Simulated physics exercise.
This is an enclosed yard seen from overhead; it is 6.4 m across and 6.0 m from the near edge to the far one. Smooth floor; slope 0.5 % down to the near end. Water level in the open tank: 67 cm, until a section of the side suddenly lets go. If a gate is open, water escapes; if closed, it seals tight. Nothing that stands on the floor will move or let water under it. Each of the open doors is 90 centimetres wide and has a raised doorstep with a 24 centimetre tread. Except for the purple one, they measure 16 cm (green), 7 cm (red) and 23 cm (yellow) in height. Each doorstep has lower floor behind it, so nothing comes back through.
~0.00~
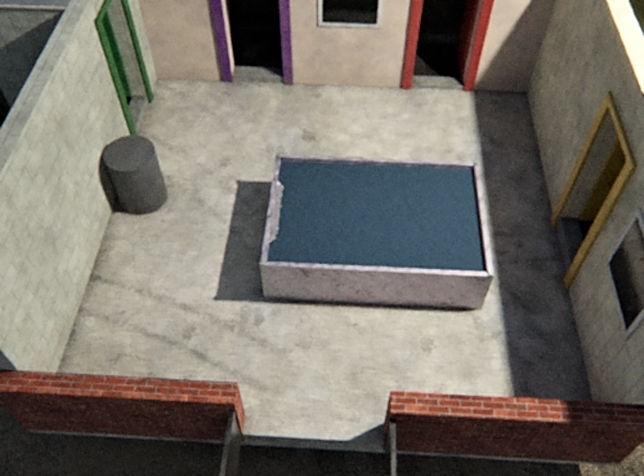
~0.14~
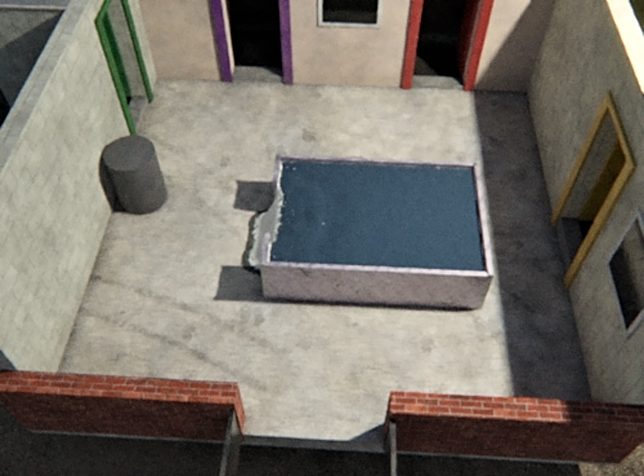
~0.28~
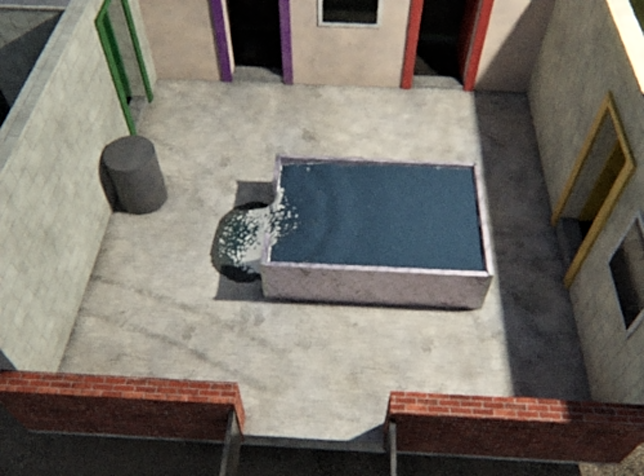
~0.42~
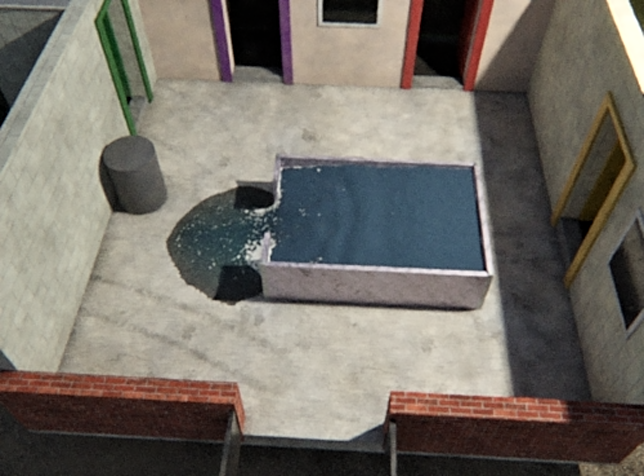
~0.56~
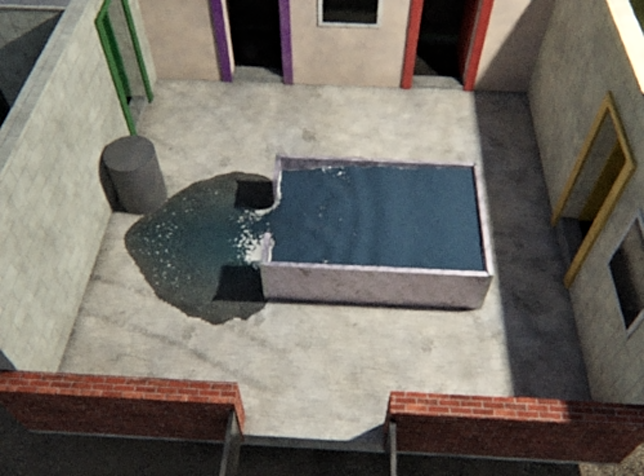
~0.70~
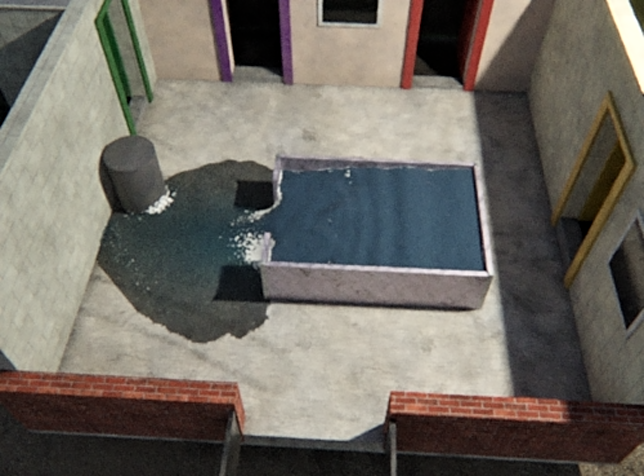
The video shows an open tank of dark water in a walled yard; water breaks out through a gap in its left side, spreads across the pale floor in a widening dark pool, and reaches around a grey cylinder.
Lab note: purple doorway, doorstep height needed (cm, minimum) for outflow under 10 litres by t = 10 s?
Approx. 7 cm.
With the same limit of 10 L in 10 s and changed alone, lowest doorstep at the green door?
At green, roughly 11.5 cm.
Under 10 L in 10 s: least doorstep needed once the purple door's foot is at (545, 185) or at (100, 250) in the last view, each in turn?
Minimums: Roughly 8.0 cm and 35 cm.
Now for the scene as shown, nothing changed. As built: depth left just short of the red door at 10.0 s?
About 5.5 centimetres deep.
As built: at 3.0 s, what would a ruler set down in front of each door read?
Door by door in centimetres - purple 5, green 13, red 0, yellow 0.
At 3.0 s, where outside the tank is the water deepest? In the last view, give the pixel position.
Around (53, 388).
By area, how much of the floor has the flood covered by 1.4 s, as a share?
About 25 per cent.
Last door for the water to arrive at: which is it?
It's the yellow one.
After 1.4 s water covers 25 % of the floor, deepest (42 cm) near (270, 241); it has not reached the purple door.
After 3.0 s water covers 35 % of the floor, deepest (40 cm) near (53, 388); 5 cm at the purple door, 0 litres in over its 13 cm doorstep.
After 10.0 s water covers 95 % of the floor, deepest (13 cm) near (48, 402); 8 cm at the purple door, 0 litres in over its 13 cm doorstep.
At the purple door as built, the water arrived by 2.7 s and peaked near 9 cm at 4.8 s.
With a doorstep of 6 cm, 18 litres would have come in within the 10 s; with 8 cm, 4 litres. So under 10 litres takes about 7 cm.
